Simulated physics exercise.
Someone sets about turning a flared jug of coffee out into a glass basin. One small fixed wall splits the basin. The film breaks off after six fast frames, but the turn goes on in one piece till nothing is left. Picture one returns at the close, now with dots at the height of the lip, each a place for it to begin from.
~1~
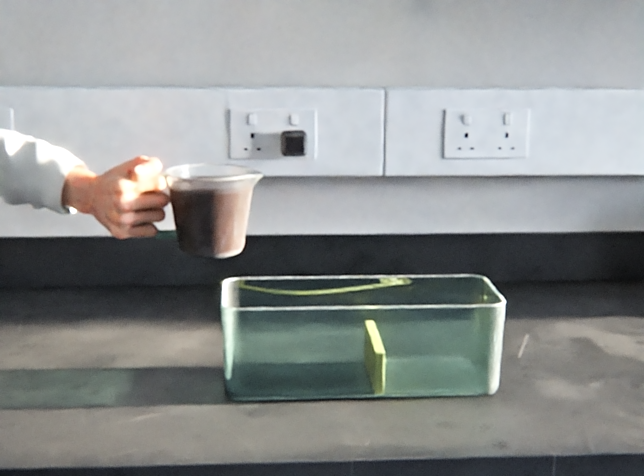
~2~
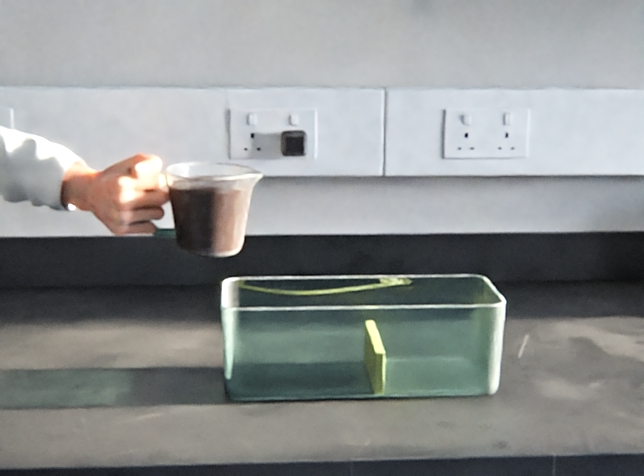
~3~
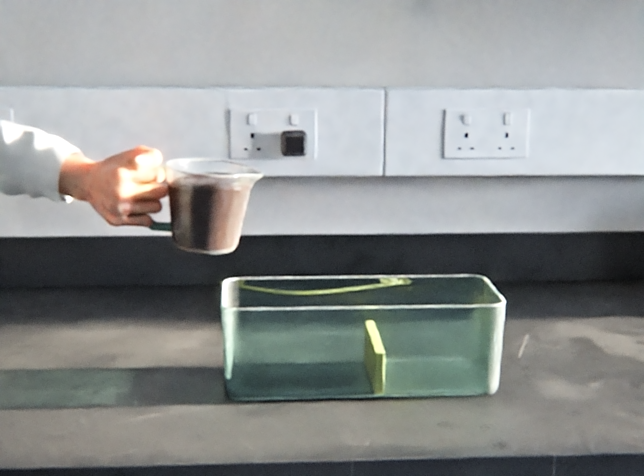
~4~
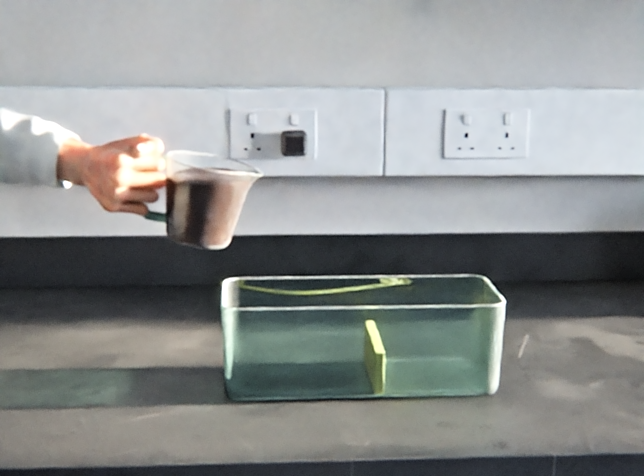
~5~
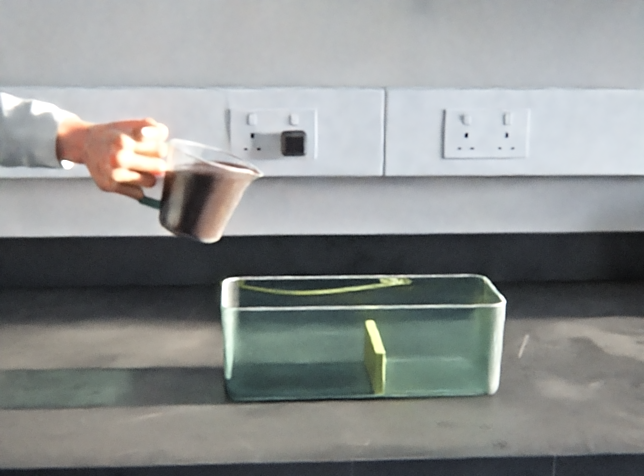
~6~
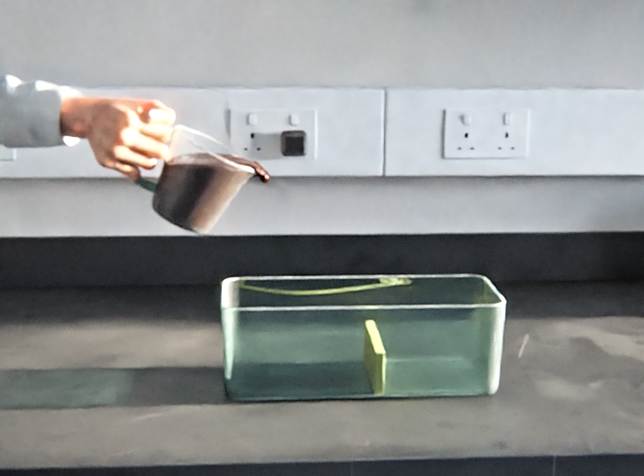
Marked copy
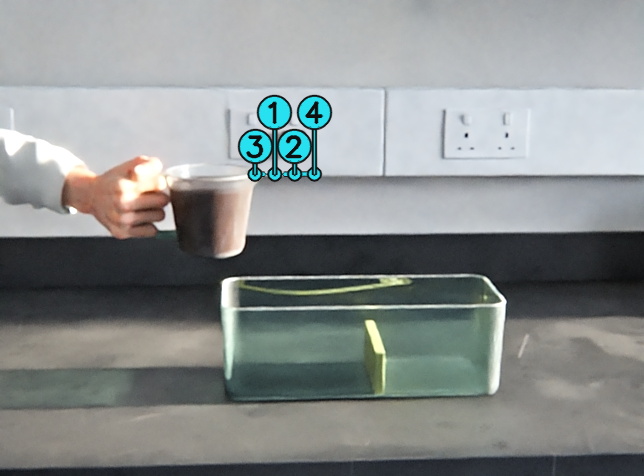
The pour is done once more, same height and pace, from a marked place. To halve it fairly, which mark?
Go for 2.
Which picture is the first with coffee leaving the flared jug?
In picture 6.
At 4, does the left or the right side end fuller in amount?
More ends on the right.
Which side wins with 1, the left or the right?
The left side.
On the marked copy, 1 at (274, 174); 2 at (294, 174); 3 at (255, 174); 4 at (314, 174).
With 1, about 93 % ends left of the wall and 3 % right of it; 4 % is lost outside.
With 2, about 55 % ends left of the wall and 43 % right of it.
With 3, about 92 % ends left of the wall and 4 % right of it; 3 % is lost outside.
With 4, about 11 % ends left of the wall and 87 % right of it.
